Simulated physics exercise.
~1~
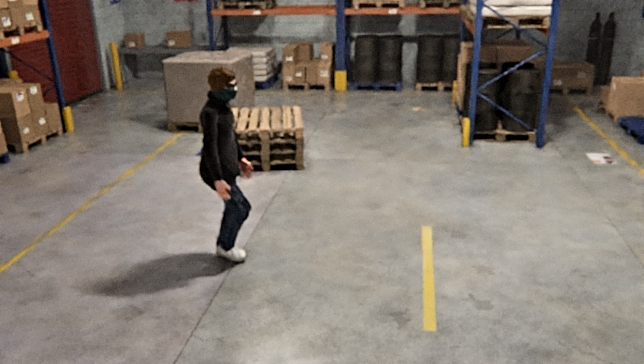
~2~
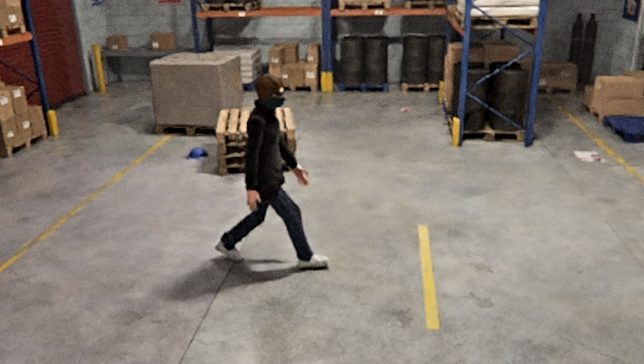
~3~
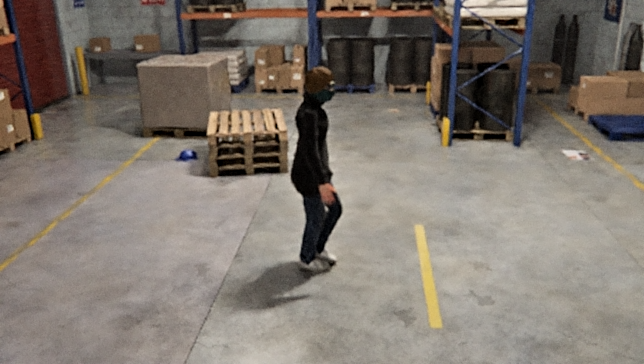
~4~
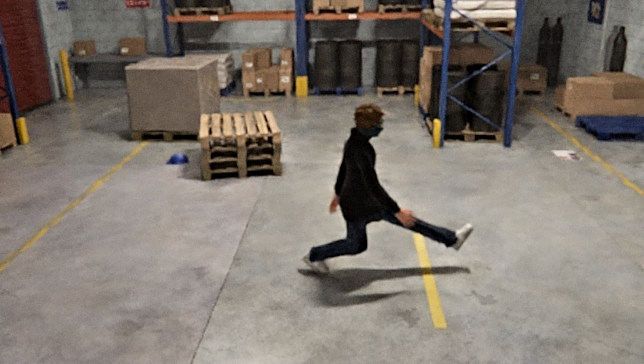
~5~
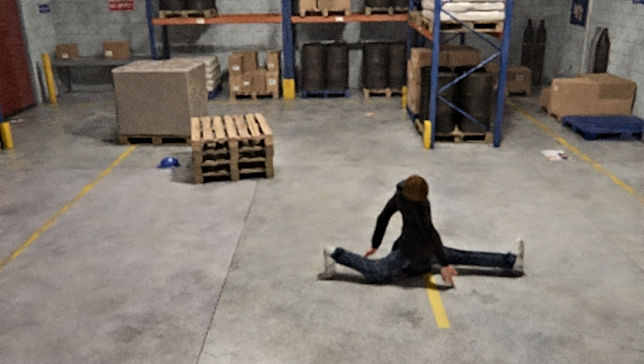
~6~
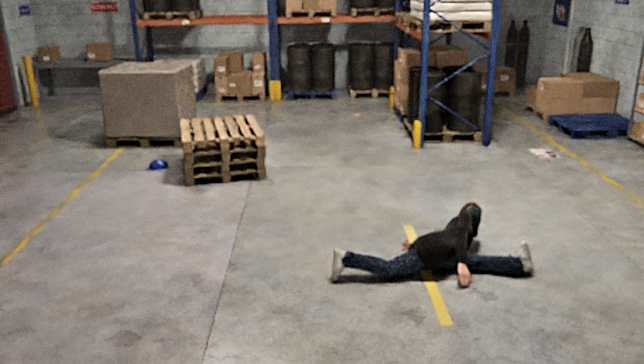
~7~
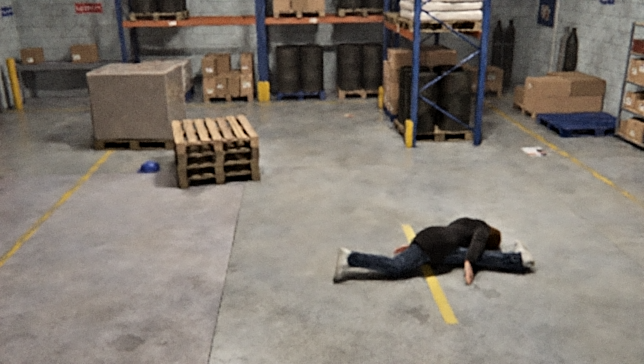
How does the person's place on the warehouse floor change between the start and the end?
At the start the person is on the left, near the stacked wooden pallets. By the end they are farther right and nearer the viewer, down on the floor across the short yellow line.
In a warehouse, a person walks right, sinks into a split and slumps over yellow tape.
